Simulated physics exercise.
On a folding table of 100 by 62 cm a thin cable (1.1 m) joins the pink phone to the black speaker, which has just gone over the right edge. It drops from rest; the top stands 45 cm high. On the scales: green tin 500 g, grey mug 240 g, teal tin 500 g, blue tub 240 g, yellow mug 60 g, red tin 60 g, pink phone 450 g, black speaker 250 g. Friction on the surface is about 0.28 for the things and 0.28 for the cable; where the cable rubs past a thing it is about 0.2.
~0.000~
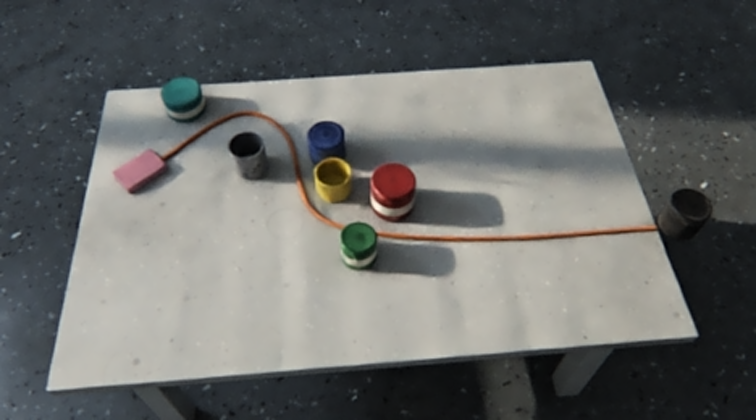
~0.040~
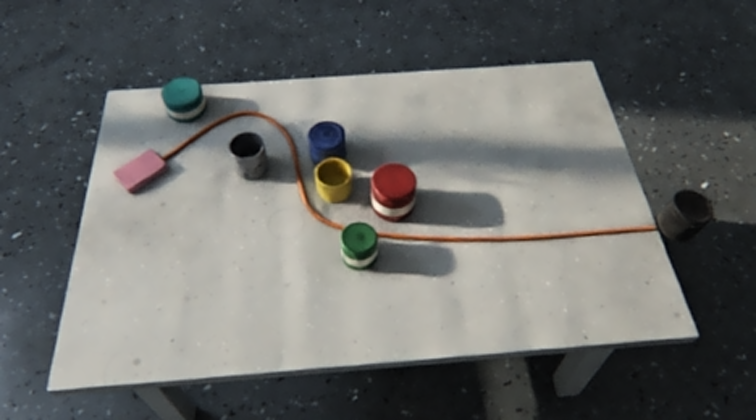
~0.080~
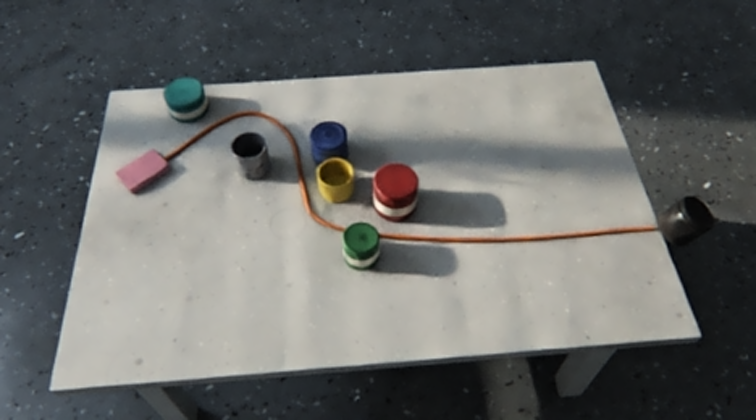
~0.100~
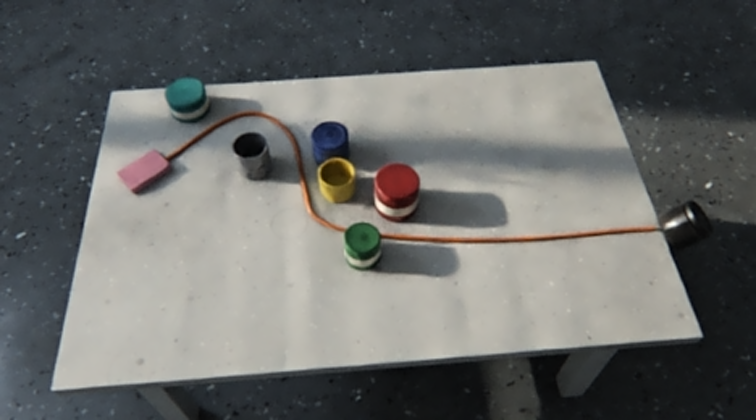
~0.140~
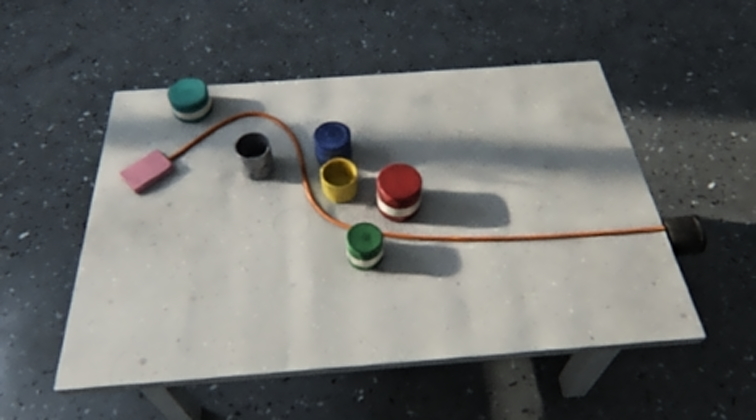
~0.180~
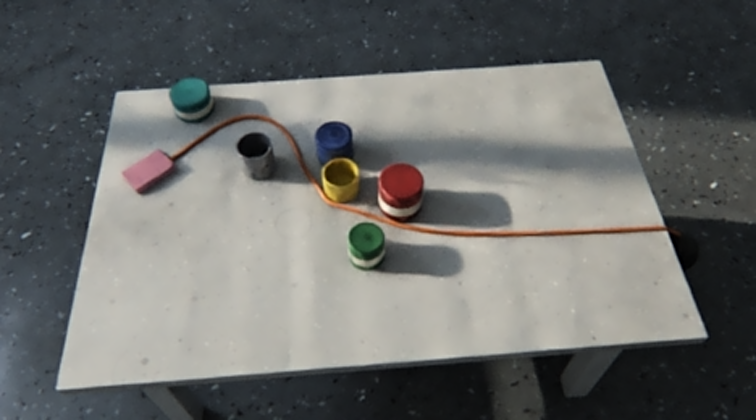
Dark cylindrical speaker tipping and dropping below a table's right edge, its orange cable shifting away from a green tin among containers.
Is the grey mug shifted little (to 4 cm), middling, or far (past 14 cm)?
Result: Grey mug shifts a middling way.
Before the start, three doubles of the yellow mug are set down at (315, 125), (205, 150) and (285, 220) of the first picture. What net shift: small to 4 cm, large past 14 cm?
In that order: Small, large, small.
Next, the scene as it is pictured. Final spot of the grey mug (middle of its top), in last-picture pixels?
Around (244, 180).
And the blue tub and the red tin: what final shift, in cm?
About: Blue tub 0 cm, red tin 30 cm.
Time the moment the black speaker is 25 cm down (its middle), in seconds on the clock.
That is: 0.32 s.
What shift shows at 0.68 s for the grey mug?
About: Grey mug 8 cm.
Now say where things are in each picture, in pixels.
Grey mug (246, 145); cable runs through (601, 232) (472, 239) (293, 151) (210, 127), in the first frame.
Black speaker (692, 206); cable runs through (600, 232) (210, 127), in the second frame.
Black speaker (686, 221); cable runs through (599, 232) (340, 229) (212, 127), in the third frame.
Black speaker (685, 225); cable runs through (600, 233) (341, 229) (214, 127), in the fourth frame.
Black speaker (681, 236); cable runs through (610, 233) (216, 127), in the fifth frame.
Grey mug (254, 145); cable runs through (634, 229) (504, 234) (376, 218) (299, 158) (218, 127), in the sixth frame.
At 0.4 s, the cable's tail end at (200, 173); grey mug 7 cm off its start, red tin 16 cm off its start, yellow mug 13 cm off its start.
At 0.7 s, the cable's tail end at (236, 177); grey mug 8 cm off its start, red tin 27 cm off its start, yellow mug 17 cm off its start.
At 0.9 s, the cable's tail end at (248, 176); grey mug 8 cm off its start at (244, 180), red tin 28 cm off its start at (449, 71), yellow mug 17 cm off its start at (407, 121).
At 1.2 s, the cable's tail end at (248, 176); grey mug 8 cm off its start, red tin 28 cm off its start, yellow mug 17 cm off its start.
At 2.4 s, the cable's tail end at (248, 176); grey mug 8 cm off its start at (244, 180), red tin 28 cm off its start at (449, 71), yellow mug 17 cm off its start at (408, 121), pink phone 14 cm off its start at (223, 171).
